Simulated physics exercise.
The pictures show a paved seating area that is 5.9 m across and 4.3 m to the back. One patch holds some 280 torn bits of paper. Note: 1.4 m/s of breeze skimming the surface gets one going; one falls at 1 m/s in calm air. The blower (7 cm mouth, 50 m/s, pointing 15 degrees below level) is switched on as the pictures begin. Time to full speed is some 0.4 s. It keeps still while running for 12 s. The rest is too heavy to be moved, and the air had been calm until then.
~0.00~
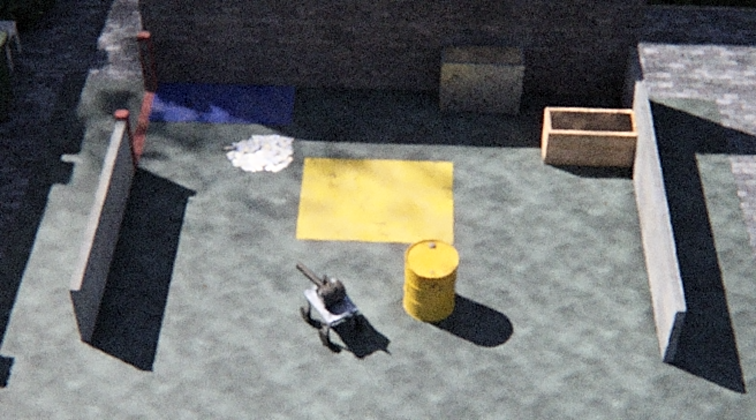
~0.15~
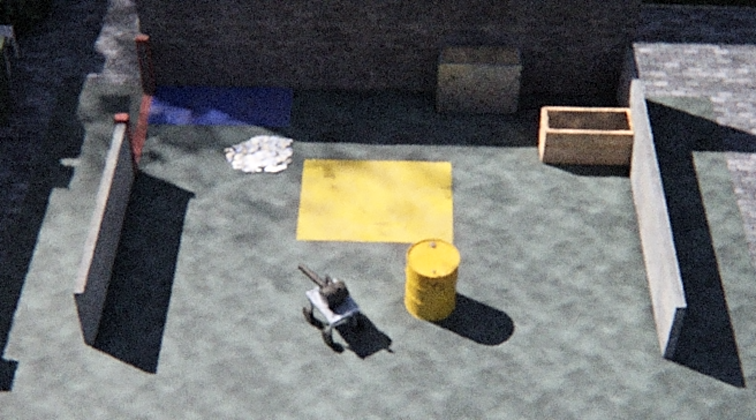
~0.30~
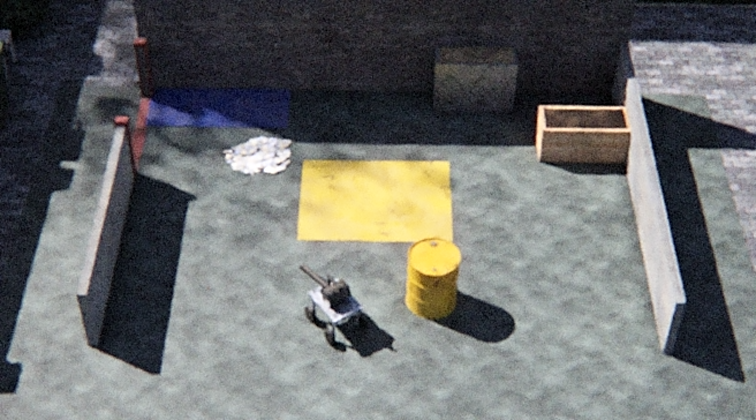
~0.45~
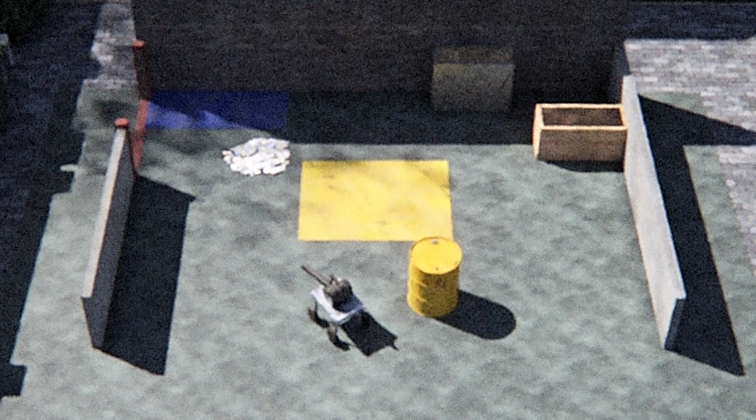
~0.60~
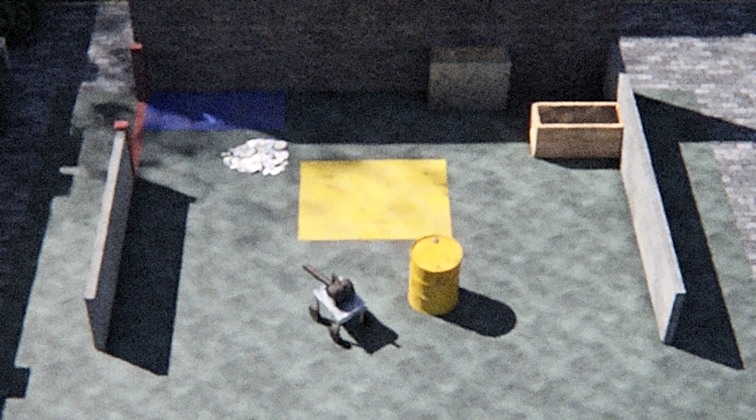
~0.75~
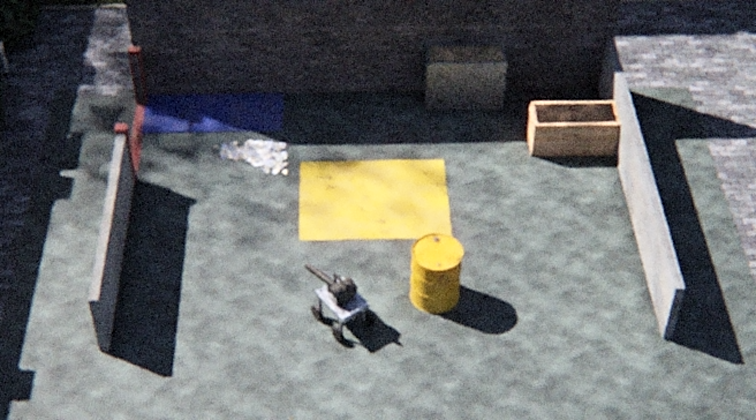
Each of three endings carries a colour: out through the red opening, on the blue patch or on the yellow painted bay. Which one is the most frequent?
Blue.
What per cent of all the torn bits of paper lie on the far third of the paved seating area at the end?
100 %.
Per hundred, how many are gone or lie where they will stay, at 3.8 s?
Close to 40 % of them.
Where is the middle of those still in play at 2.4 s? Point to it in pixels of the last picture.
I'd point to somewhere around (241, 93).
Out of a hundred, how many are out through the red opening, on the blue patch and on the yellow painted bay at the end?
I'd estimate around 1 per cent at red, 90 per cent at blue and 0 per cent at yellow.
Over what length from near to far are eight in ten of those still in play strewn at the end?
Around 0.0 m.
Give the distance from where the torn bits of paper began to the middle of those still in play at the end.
The middle is roughly 1.4 m from where it began.
After 2.4 s the count stands so, 0 % are out through the red opening, 90 % on the blue patch and 0 % on the yellow painted bay; the middle of those still in play is near (241, 93).
After 3.8 s the count stands so, 1 % are out through the red opening, 89 % on the blue patch and 0 % on the yellow painted bay; the middle of those still in play is near (243, 92).
After 6.6 s the count stands so, 1 % are out through the red opening, 88 % on the blue patch and 0 % on the yellow painted bay; the middle of those still in play is near (244, 93).
After 12.0 s, at the end, 1 % are out through the red opening, 85 % on the blue patch and 0 % on the yellow painted bay; the middle of those still in play is near (245, 92).
